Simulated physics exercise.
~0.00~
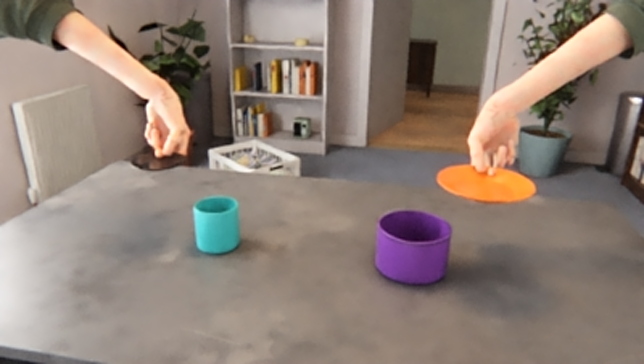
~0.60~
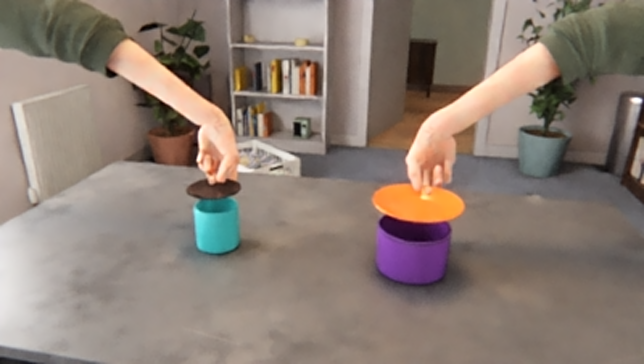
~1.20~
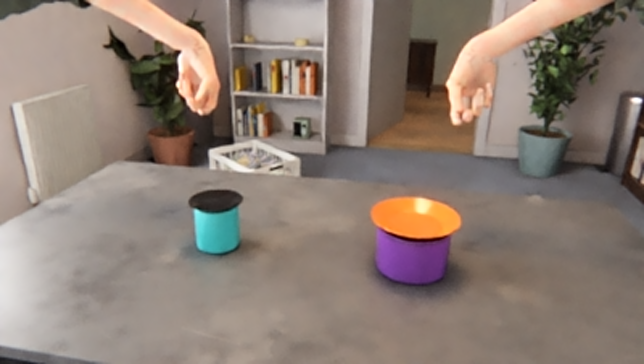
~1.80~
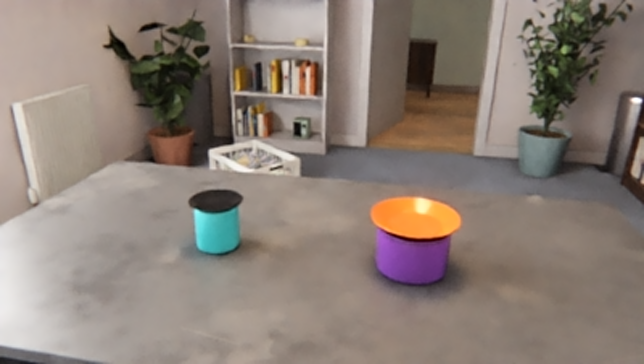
The clip opens on a gray tabletop with a small teal mug at the left and a wider purple one at the right, while two hands reach in from the sides, one holding a black plate and the other an orange saucer. The left hand carries the plate rightward over the teal mug as the right hand brings the saucer leftward above the purple one. Both discs are lowered onto the rims. The hands let go and draw back upward out of view. At the end, both discs rest in place, covering the openings.
